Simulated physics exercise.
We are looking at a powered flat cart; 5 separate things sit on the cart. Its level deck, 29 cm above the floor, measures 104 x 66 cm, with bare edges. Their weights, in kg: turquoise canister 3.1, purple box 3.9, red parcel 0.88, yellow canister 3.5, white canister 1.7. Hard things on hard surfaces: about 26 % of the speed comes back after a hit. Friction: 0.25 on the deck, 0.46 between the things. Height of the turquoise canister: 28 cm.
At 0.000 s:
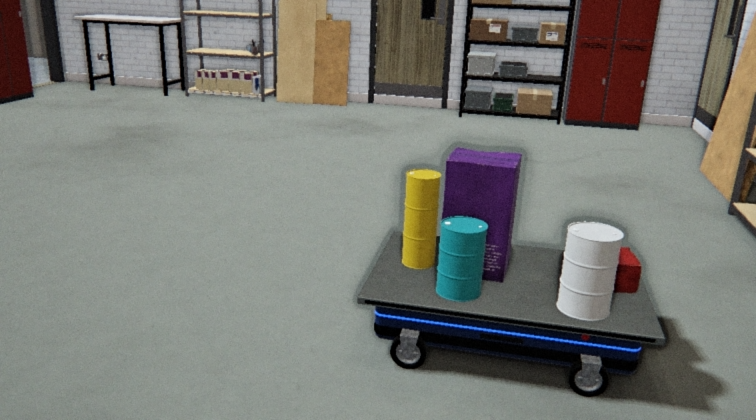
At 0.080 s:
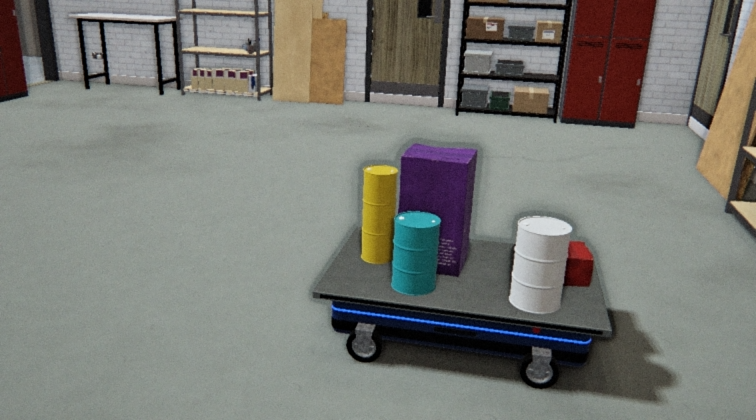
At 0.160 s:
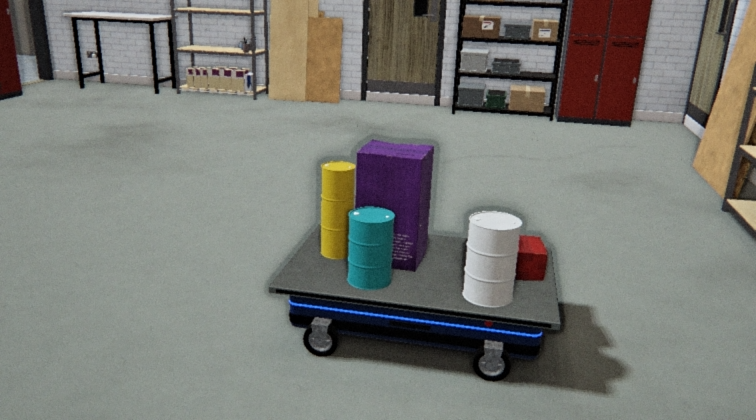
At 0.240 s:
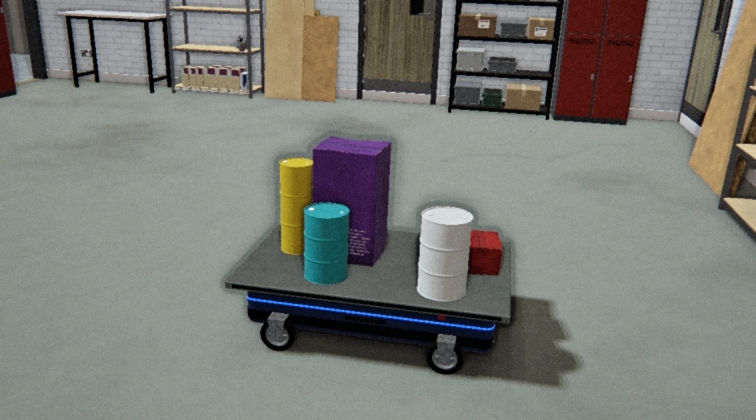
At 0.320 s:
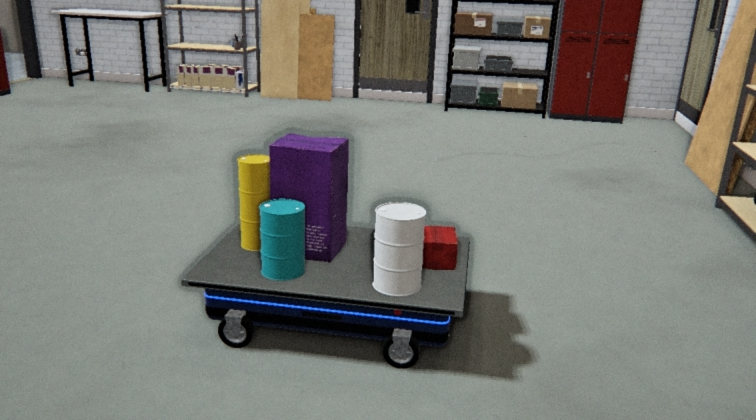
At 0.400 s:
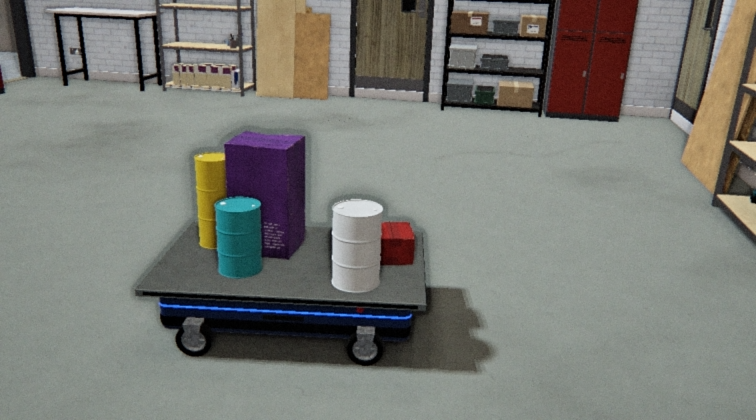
A flat cart carrying a yellow canister, a turquoise canister, a tall purple box, a white canister and a small red parcel rolled steadily leftward across the grey floor, its load staying in place.
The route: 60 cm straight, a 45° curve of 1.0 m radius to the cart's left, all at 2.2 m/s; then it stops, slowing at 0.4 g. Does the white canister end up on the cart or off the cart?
The white canister is still aboard.
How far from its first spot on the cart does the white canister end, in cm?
About 42 cm.
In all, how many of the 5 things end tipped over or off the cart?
4 of them.
Around 0.60 s, 132 cm covered, turned 33°; yellow canister now off the cart; white canister shifted 9 cm near (257, 243); turquoise canister shifted 33 cm.
Around 1.00 s, 209 cm covered, turned 45°; turquoise canister, purple box and red parcel now off the cart; white canister shifted 24 cm near (36, 271).
Around 1.40 s, 230 cm covered, turned 45°, stopped; white canister shifted 36 cm.
Finally (2.0 s), off the cart, turquoise canister, purple box, red parcel and yellow canister; not toppled but over 10 cm from the start, white canister.
